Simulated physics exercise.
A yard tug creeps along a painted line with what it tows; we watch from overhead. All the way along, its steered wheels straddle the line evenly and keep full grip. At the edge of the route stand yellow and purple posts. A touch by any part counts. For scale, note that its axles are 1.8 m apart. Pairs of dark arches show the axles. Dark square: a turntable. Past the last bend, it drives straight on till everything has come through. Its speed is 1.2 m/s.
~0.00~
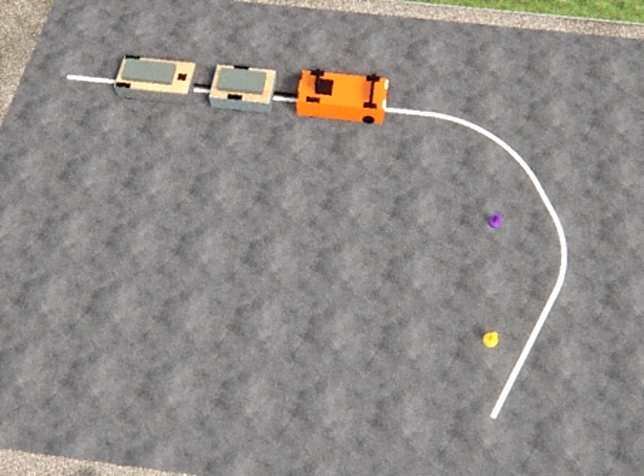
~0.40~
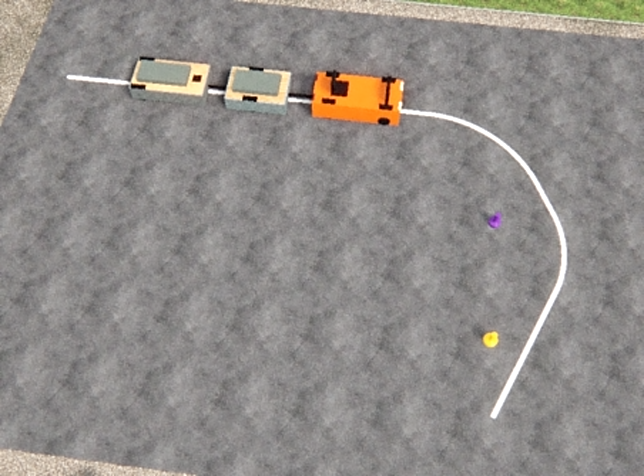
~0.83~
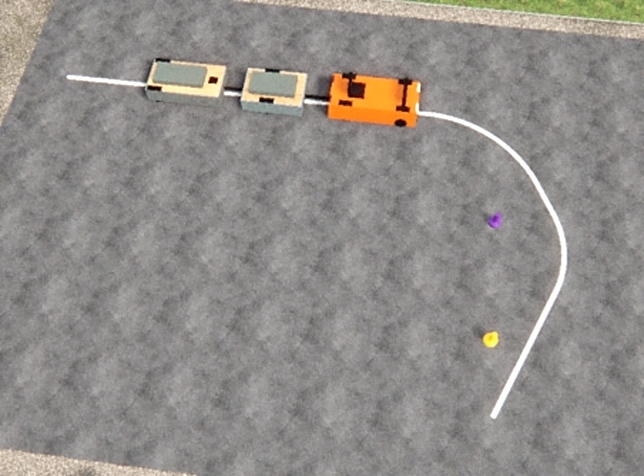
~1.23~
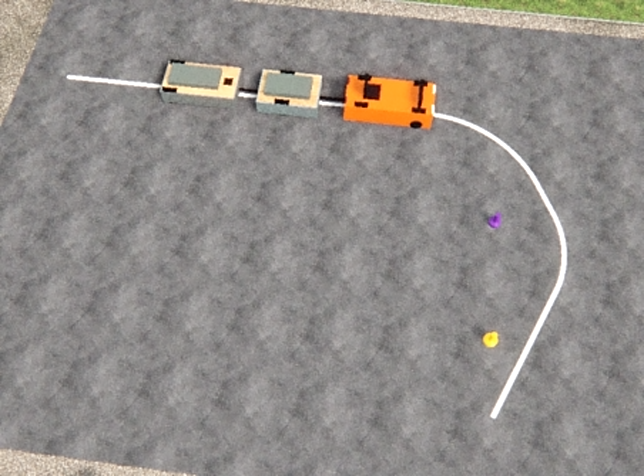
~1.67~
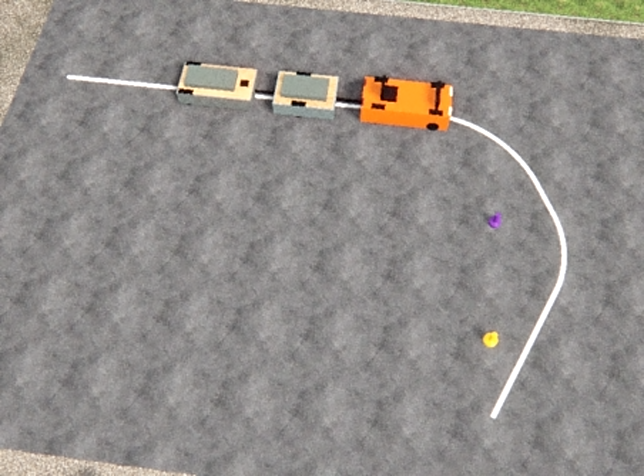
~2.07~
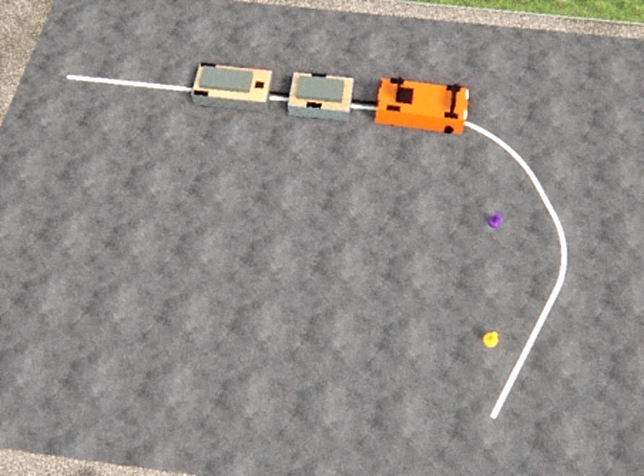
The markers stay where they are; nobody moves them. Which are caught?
In order: Yellow is not cleared. Purple is not cleared.
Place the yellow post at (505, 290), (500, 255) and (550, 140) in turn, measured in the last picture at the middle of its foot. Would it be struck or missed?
In the first spot it is contacted, in the second contacted, and in the third left alone.
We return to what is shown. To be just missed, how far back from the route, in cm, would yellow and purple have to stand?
For yellow around 30, for purple around 20.
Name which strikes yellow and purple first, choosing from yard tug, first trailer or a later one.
First contact - yellow: Trailer number one; purple: A following trailer.
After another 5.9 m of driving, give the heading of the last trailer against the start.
Roughly 10°.
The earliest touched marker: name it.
Purple.
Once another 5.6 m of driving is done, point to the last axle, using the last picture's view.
Somewhere around pixel (365, 97).
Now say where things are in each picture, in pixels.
The first picture shows nose (381, 94); last axle (128, 71); still straight; yellow (491, 339), purple (495, 220); 2 trailers.
The second picture shows nose (397, 95); last axle (143, 73); still straight.
The third picture shows nose (414, 97); last axle (159, 74); still straight.
The fourth picture shows nose (429, 99); last axle (174, 76); still straight.
The fifth picture shows nose (446, 101); last axle (190, 78); still straight.
The sixth picture shows nose (462, 104); last axle (205, 79); turned 2°; yellow (491, 339), purple (495, 220).
After 5.1 s, the last axle is at (313, 90) of the last picture, on the line.
After 8.2 s, the last axle is at (410, 109) of the last picture, 35 cm off the line.
After 11.7 s, the last axle is at (501, 173) of the last picture, 110 cm off the line; the second trailer has hit purple.
After 12.4 s, the last axle is at (512, 191) of the last picture, 115 cm off the line; the first trailer has hit yellow.
After 17.4 s, the last axle is at (498, 388) of the last picture, 30 cm off the line; 2 of 2 struck in all.
